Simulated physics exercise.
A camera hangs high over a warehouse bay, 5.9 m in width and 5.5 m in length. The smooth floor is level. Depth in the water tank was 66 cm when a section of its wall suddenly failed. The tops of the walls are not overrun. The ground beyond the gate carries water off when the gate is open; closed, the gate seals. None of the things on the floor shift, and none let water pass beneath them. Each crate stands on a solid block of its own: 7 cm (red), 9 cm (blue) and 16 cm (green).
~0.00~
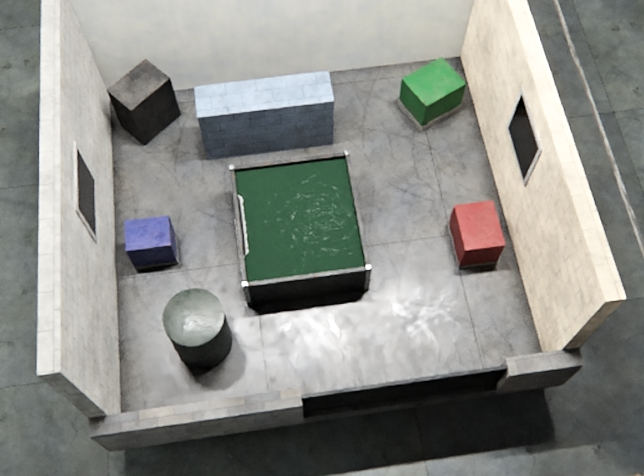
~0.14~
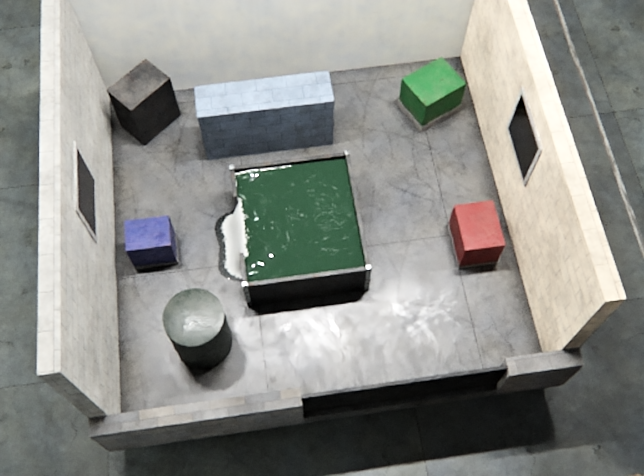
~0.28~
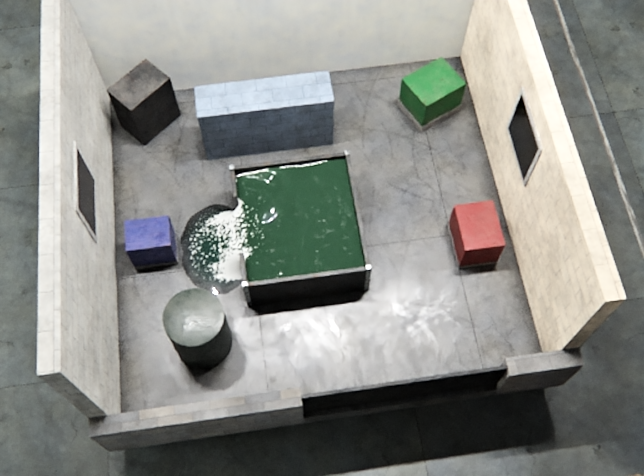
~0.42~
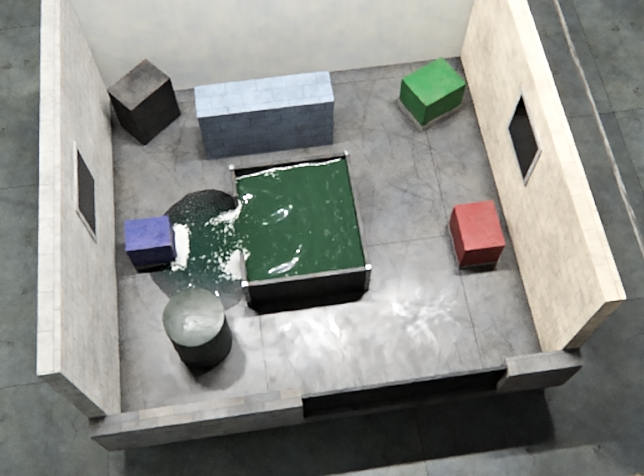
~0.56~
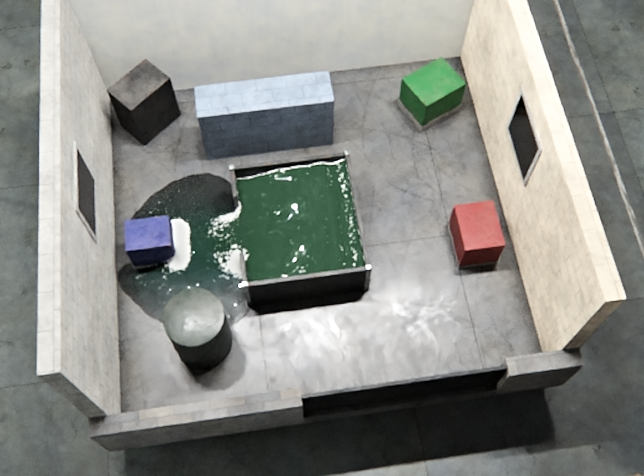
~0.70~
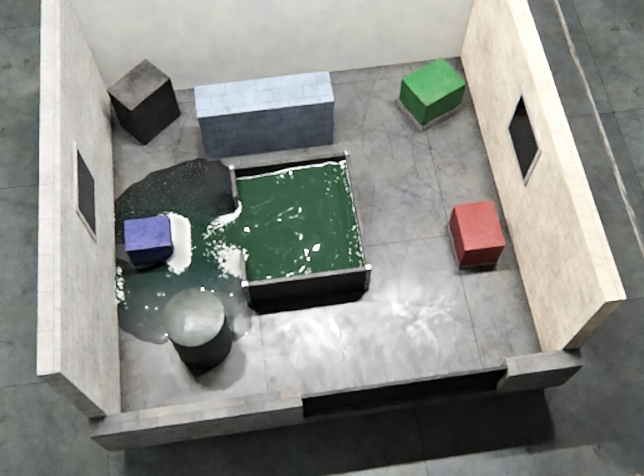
Dark green water breaks through the left side of a square tank in a walled bay, foaming white at the gap. It spreads left across the grey floor, reaches the blue crate and surrounds it, then fans out to the left wall and around the grey cylinder as the tank's level drops.
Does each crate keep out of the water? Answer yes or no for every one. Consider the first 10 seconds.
Red crate: No, the water touches it. Blue crate: No, the water touches it. Green crate: Yes, it keeps out of it.
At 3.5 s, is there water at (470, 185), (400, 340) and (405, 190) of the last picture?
In turn: Not reached, under water, still dry.
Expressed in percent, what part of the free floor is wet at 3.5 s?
Some 60 per cent of the floor is wet.
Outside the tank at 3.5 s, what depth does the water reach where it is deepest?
Up to near 26 cm.
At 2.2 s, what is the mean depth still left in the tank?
About 34 cm.
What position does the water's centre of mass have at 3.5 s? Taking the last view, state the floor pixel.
I'd put it close to (228, 240).
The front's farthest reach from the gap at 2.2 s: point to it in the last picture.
That's around (111, 100) in the last picture.
After 1.4 s water covers 25 % of the floor and is deepest (45 cm) near (189, 248); red plinth not reached, blue plinth reached, green plinth not reached.
After 2.2 s water covers 35 % of the floor and is deepest (36 cm) near (123, 426); red plinth not reached, blue plinth reached, green plinth not reached.
After 3.5 s water covers 60 % of the floor and is deepest (26 cm) near (189, 248); red plinth not reached, blue plinth reached, green plinth not reached.
After 6.0 s water covers 90 % of the floor and is deepest (16 cm) near (206, 163); red plinth reached, blue plinth reached, green plinth reached.
After 10.0 s water covers 100 % of the floor and is deepest (12 cm) near (386, 325); highest at the red plinth 12 cm, highest at the blue plinth 62 cm, highest at the green plinth 12 cm.
